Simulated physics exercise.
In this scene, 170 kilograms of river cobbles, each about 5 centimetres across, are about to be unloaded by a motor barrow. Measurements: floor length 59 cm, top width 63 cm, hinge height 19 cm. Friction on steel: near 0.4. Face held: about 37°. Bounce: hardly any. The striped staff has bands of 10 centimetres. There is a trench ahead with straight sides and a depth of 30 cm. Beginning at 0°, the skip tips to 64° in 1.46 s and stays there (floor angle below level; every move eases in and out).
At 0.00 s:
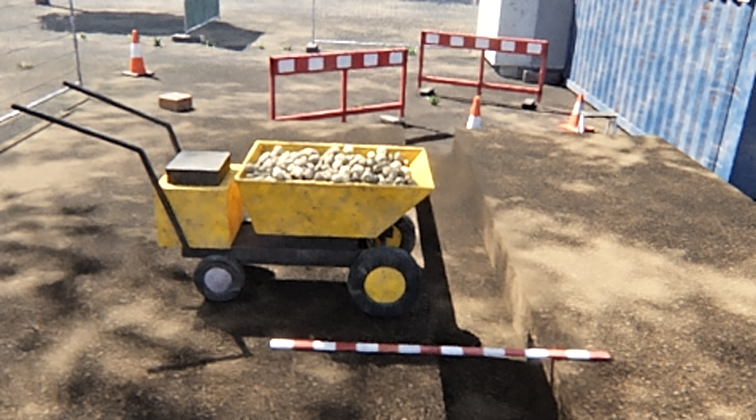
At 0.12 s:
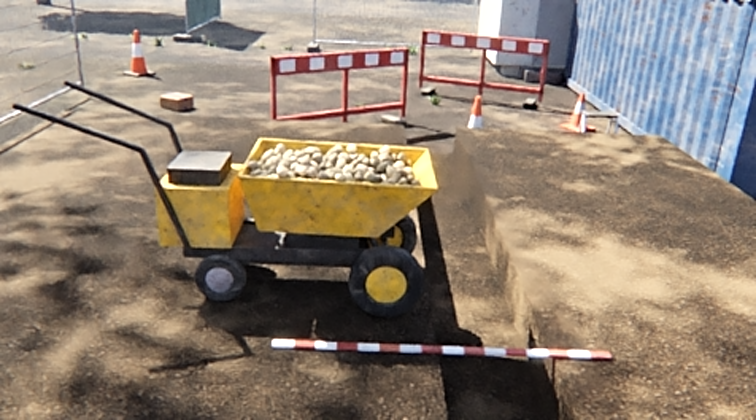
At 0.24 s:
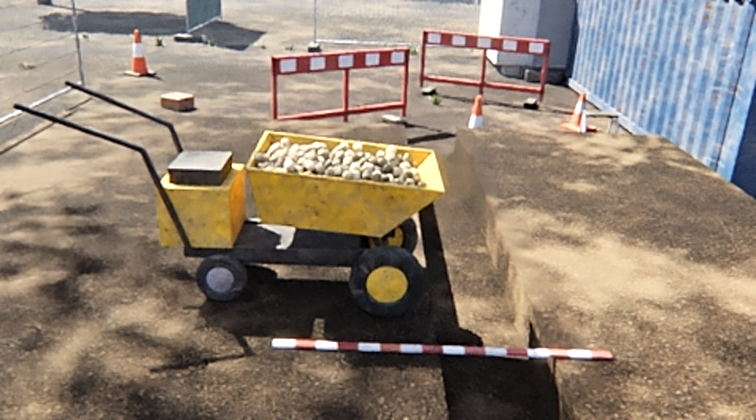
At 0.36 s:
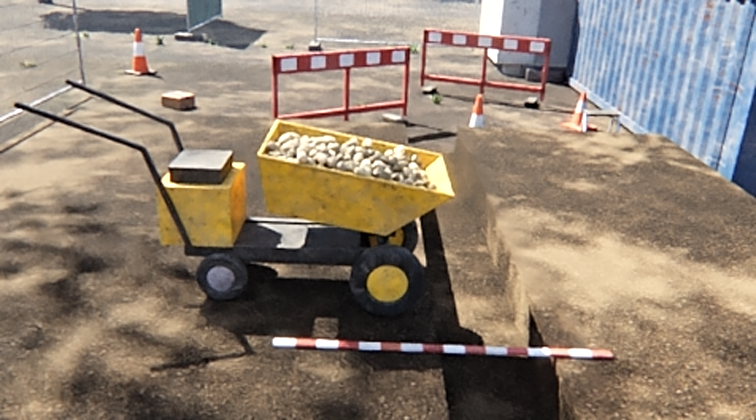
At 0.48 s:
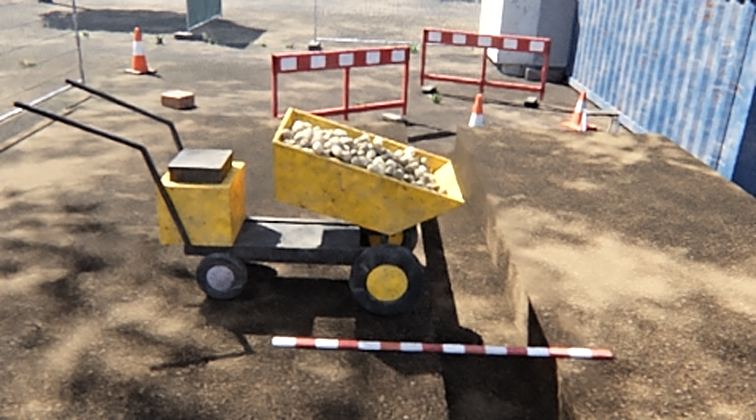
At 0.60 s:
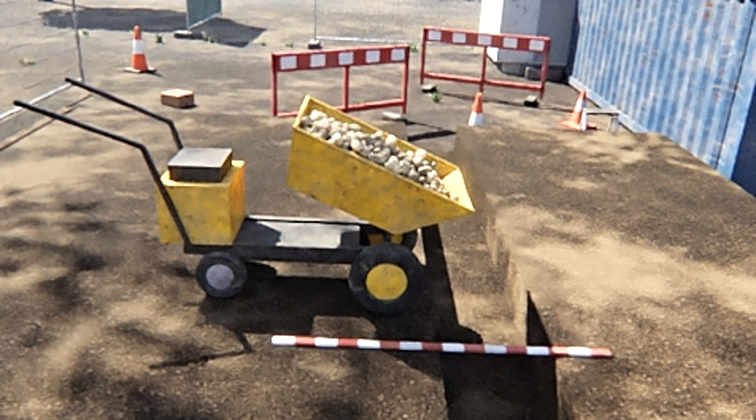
Yellow motor barrow standing beside a straight-sided trench, its stone-filled skip tilting steadily forward to the right, rear end rising.
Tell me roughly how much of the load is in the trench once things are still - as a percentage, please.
I would put it at 68 %.
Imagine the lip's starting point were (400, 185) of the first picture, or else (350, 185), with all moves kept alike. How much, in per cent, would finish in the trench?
95 and 100 %.
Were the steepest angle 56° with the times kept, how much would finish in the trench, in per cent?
I'd expect around 55 in a hundred.
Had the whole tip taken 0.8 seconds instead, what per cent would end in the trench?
I'd put it at some 55 in a hundred.
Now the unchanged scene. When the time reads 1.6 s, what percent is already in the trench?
About 25%.
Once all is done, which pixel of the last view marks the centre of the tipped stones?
Centre estimate: Around (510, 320).
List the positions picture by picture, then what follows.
In the first picture, the skip is at 0°, its lip at (434, 189); the top of the load is at (325, 159).
In the second picture, the skip is at 1°, its lip at (437, 189); the top of the load is at (321, 158); the stones move at 0.2 m/s on average.
In the third picture, the skip is at 5°, its lip at (444, 192); the top of the load is at (298, 152); the stones move at 0.3 m/s on average.
In the fourth picture, the skip is at 10°, its lip at (453, 196); the top of the load is at (293, 143); the stones move at 0.5 m/s on average.
In the fifth picture, the skip is at 16°, its lip at (463, 203); the top of the load is at (301, 133); the stones move at 0.5 m/s on average.
In the sixth picture, the skip is at 24°, its lip at (473, 212); the top of the load is at (314, 121); the stones move at 0.6 m/s on average.
After 1.1 s the floor is at 54°; 100 % in the skip; the foremost stones are at (493, 230).
After 1.6 s the floor is at 64°; 59 % in the skip, 26 % in the trench, 15 % past the trench; the foremost stones are at (580, 293).
After 1.9 s the floor is at 64°; 30 % in the skip, 39 % in the trench, 31 % past the trench; the foremost stones are at (672, 315).
After 3.9 s the floor is at 64°; 0 % in the skip, 68 % in the trench, 32 % past the trench; the foremost stones are at (732, 307).
